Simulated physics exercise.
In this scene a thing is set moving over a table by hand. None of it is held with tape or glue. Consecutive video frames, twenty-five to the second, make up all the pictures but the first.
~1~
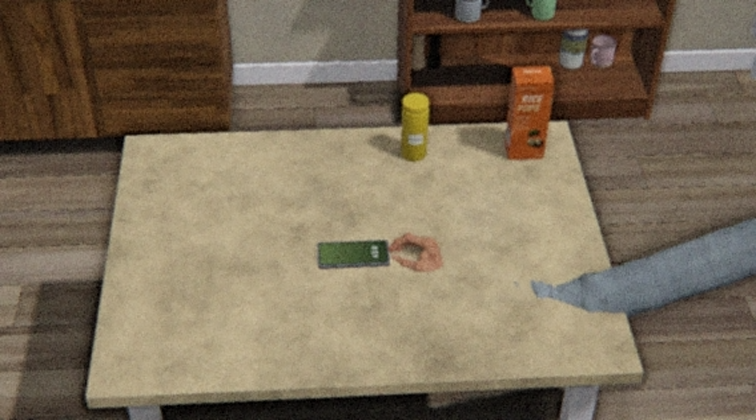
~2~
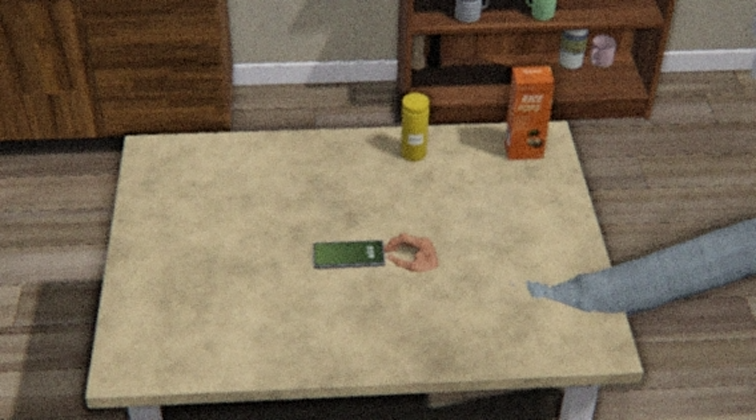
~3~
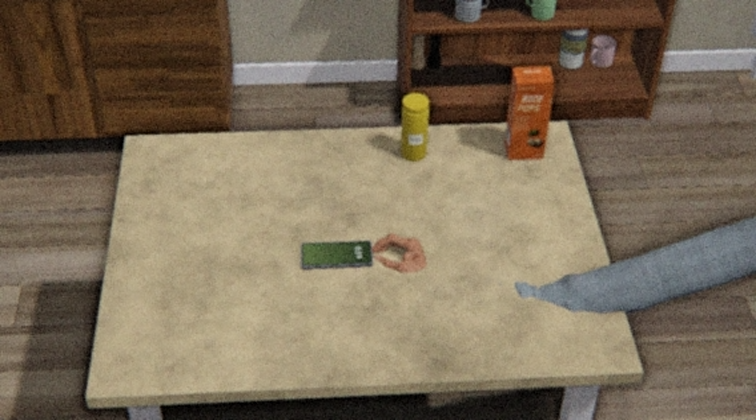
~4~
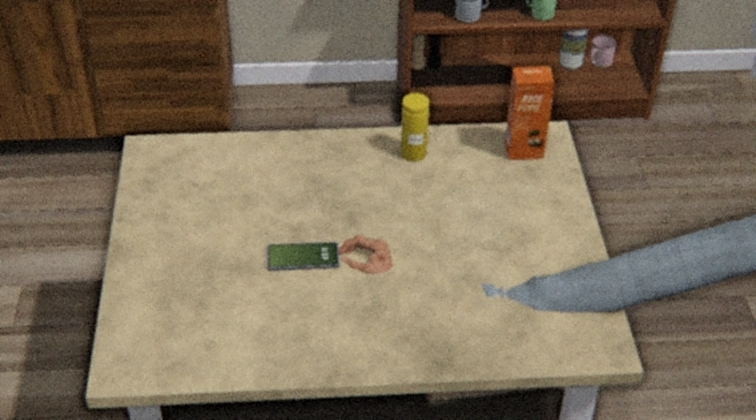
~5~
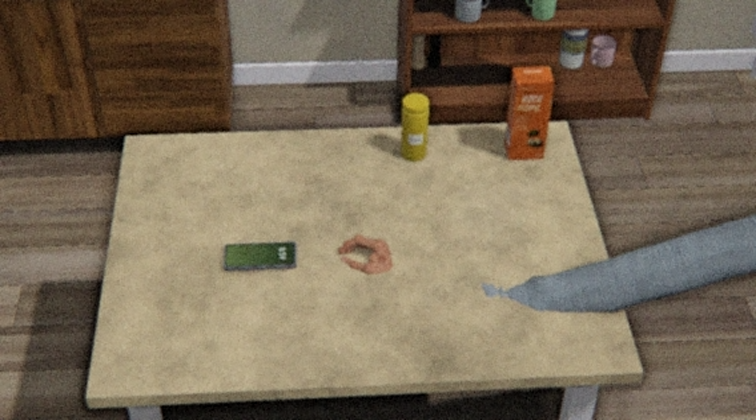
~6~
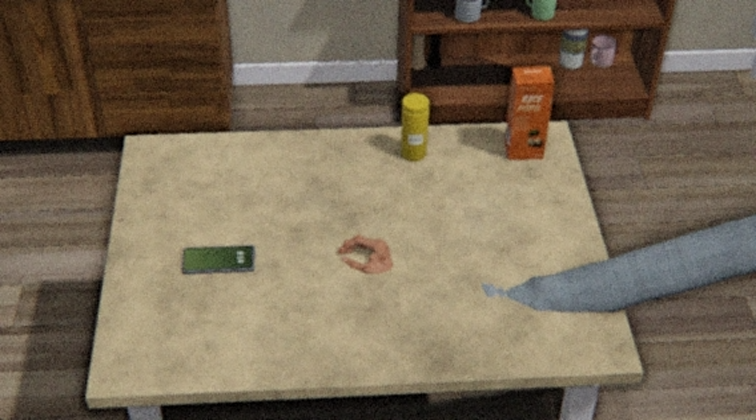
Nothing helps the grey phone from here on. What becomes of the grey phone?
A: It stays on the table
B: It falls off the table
(B) It falls off the table.
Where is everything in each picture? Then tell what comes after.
In the first frame, under the hand; grey phone (353, 254).
In the second frame, under the hand; grey phone (349, 255).
In the third frame, under the hand; grey phone (337, 255).
In the fourth frame, grey phone (303, 256).
In the fifth frame, grey phone (260, 256) displaced a little.
In the sixth frame, grey phone (219, 260) displaced about its own width.
Then, 0.20 s past the last view, grey phone now off the table.
Then, 0.40 s past the last view, things are still on the move.
Finally, off the table, grey phone.
